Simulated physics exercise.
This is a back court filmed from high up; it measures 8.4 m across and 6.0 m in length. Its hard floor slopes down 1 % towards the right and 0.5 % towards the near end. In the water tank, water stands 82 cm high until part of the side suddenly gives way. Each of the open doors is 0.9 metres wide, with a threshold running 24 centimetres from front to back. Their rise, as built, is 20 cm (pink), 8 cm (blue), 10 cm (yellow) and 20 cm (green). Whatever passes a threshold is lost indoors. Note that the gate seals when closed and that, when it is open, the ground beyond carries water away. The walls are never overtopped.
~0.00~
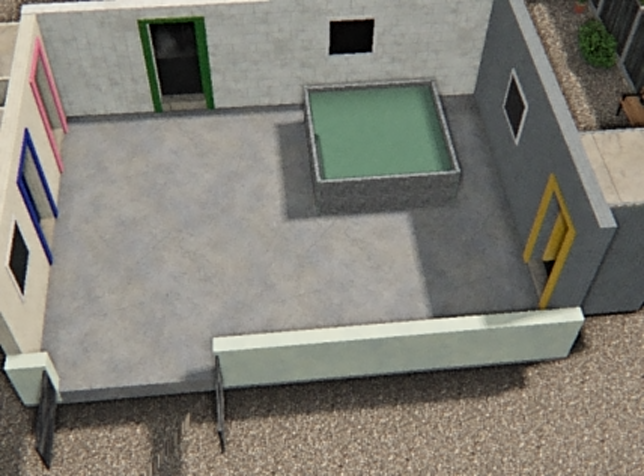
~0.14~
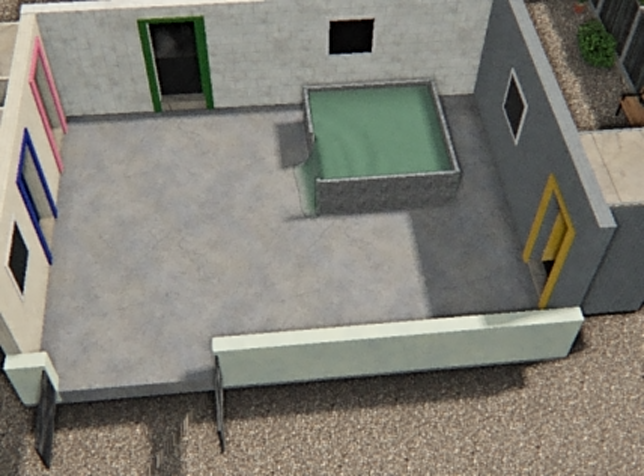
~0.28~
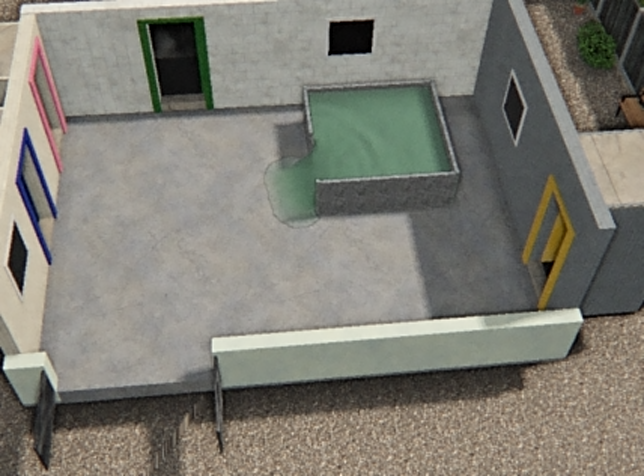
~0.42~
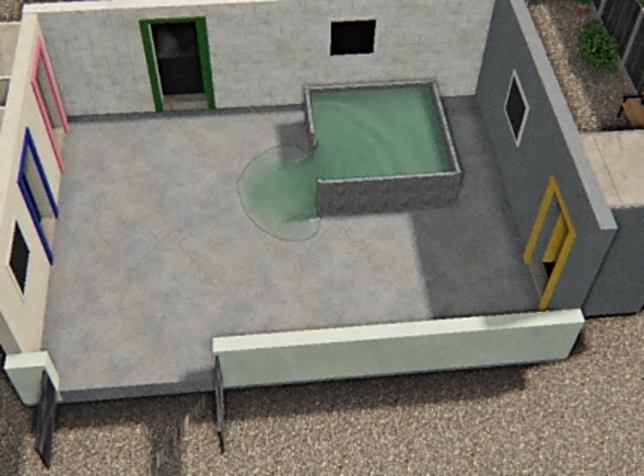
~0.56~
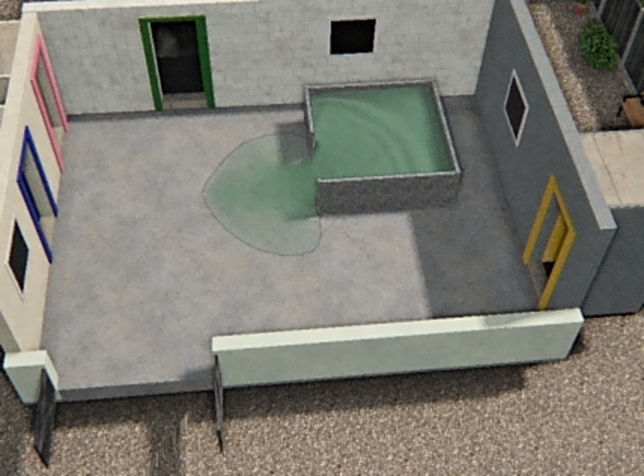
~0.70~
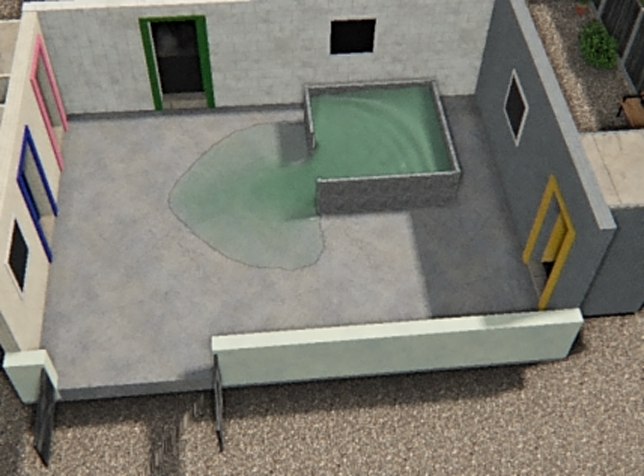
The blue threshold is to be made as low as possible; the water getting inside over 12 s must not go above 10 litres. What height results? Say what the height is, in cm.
It would have to be roughly 24 cm high.
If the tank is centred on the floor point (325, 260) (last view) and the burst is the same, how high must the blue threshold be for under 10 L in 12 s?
A height near 22 cm.
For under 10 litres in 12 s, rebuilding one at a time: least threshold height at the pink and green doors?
Some 23 cm for pink, some 10.0 cm for green.
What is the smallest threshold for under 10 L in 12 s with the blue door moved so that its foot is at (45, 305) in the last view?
It needs roughly 20 cm.
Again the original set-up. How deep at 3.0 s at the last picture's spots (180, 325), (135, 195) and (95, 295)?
Approx. 3 / 5 / 4 cm.
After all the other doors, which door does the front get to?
Yellow.
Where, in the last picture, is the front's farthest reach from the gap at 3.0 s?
Lab note: Front tip approx. at (37, 377).
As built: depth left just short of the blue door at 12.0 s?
About 5.0 centimetres.
After 1.4 s water covers 40 % of the floor, deepest (46 cm) near (311, 196); 10 cm at the blue door, 0 litres in over its 8 cm threshold.
After 3.0 s water covers 55 % of the floor, deepest (36 cm) near (37, 377); 25 cm at the blue door, 146 litres in over its 8 cm threshold.
After 12.0 s water covers 90 % of the floor, deepest (10 cm) near (302, 129); 5 cm at the blue door, 322 litres in over its 8 cm threshold.
At the blue door as built, the water arrived by 1.3 s and peaked near 27 cm at 2.6 s.
With a threshold of 21 cm, 26 litres would have come in within the 12 s; with 28.5 cm, 1 litre. So under 10 litres takes about 24 cm.
